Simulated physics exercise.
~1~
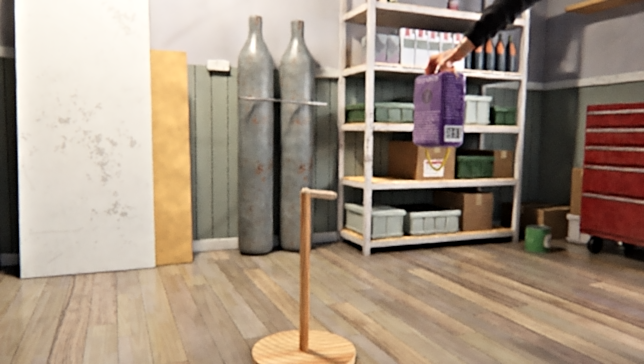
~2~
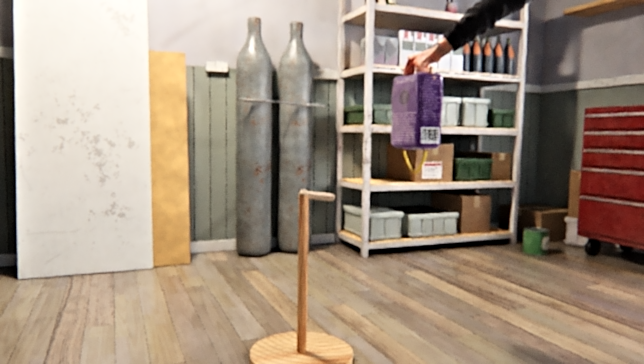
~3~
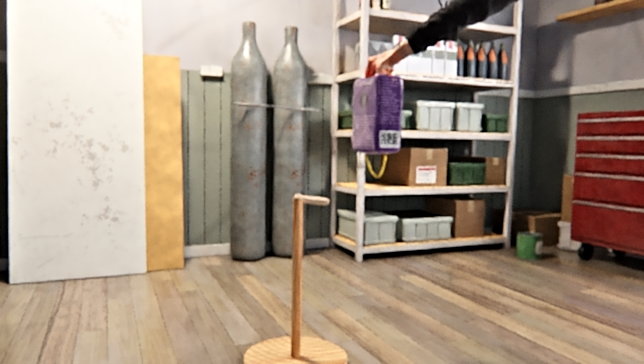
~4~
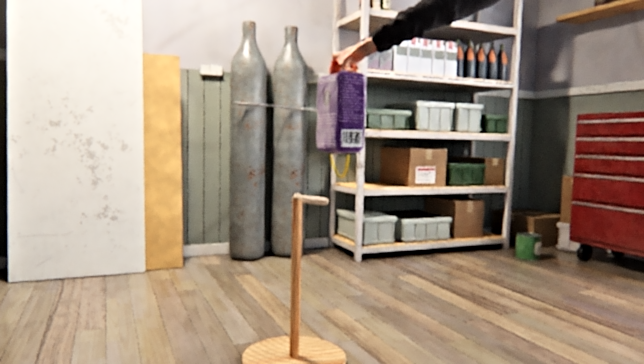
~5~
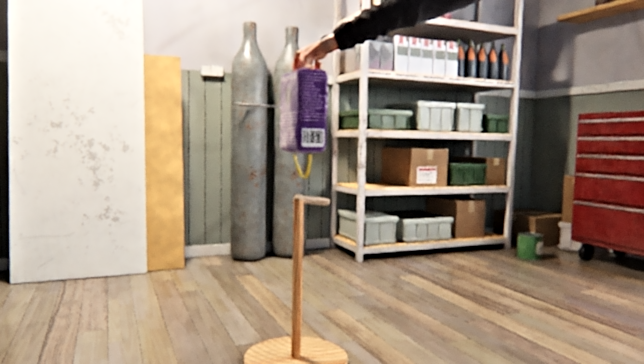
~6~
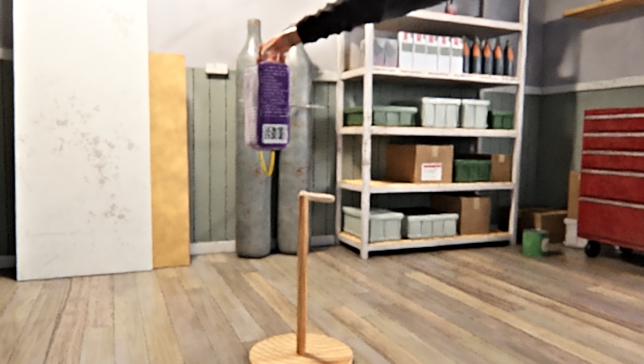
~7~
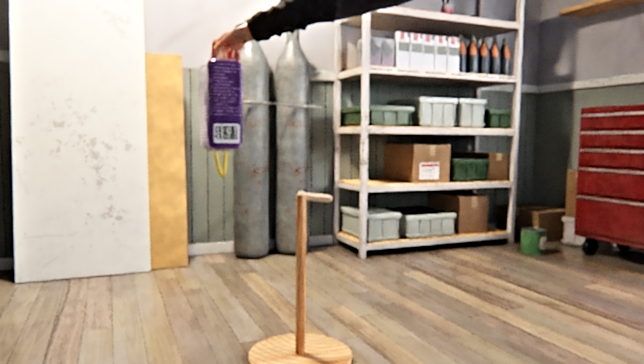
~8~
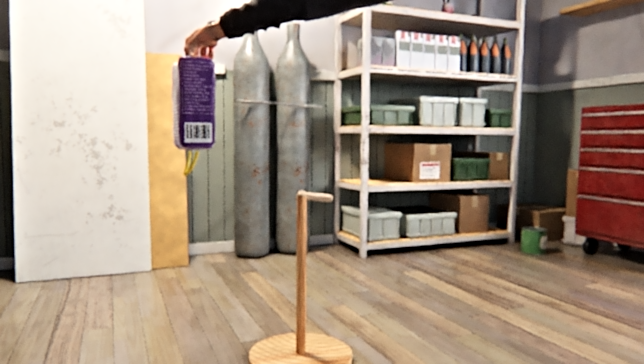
A purple sack with a yellowish loop dangling beneath it hung from a person's hand and was carried steadily leftward past the shelves, passed above a small wooden post without snagging, and ended up clear of it on the left, still held.
